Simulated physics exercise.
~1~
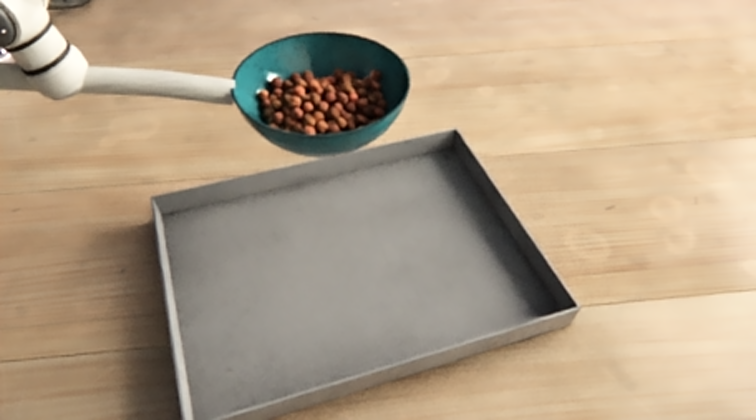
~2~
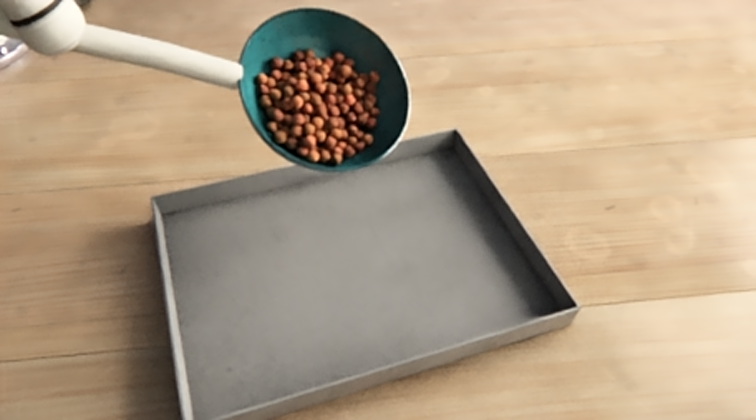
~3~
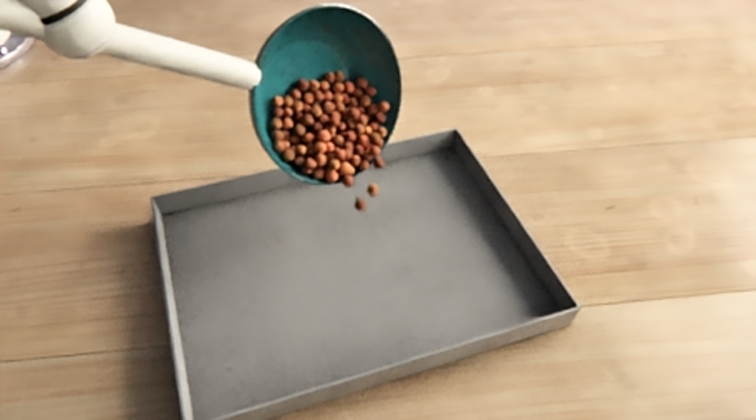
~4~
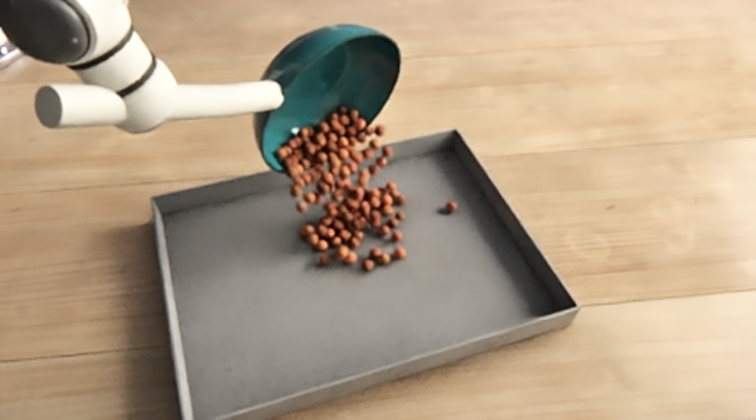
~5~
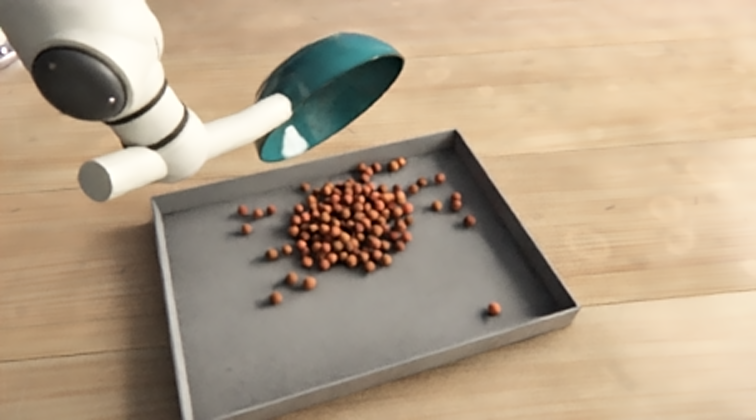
A robot arm tips a teal ladle, emptying its reddish-brown pellets into a gray tray.
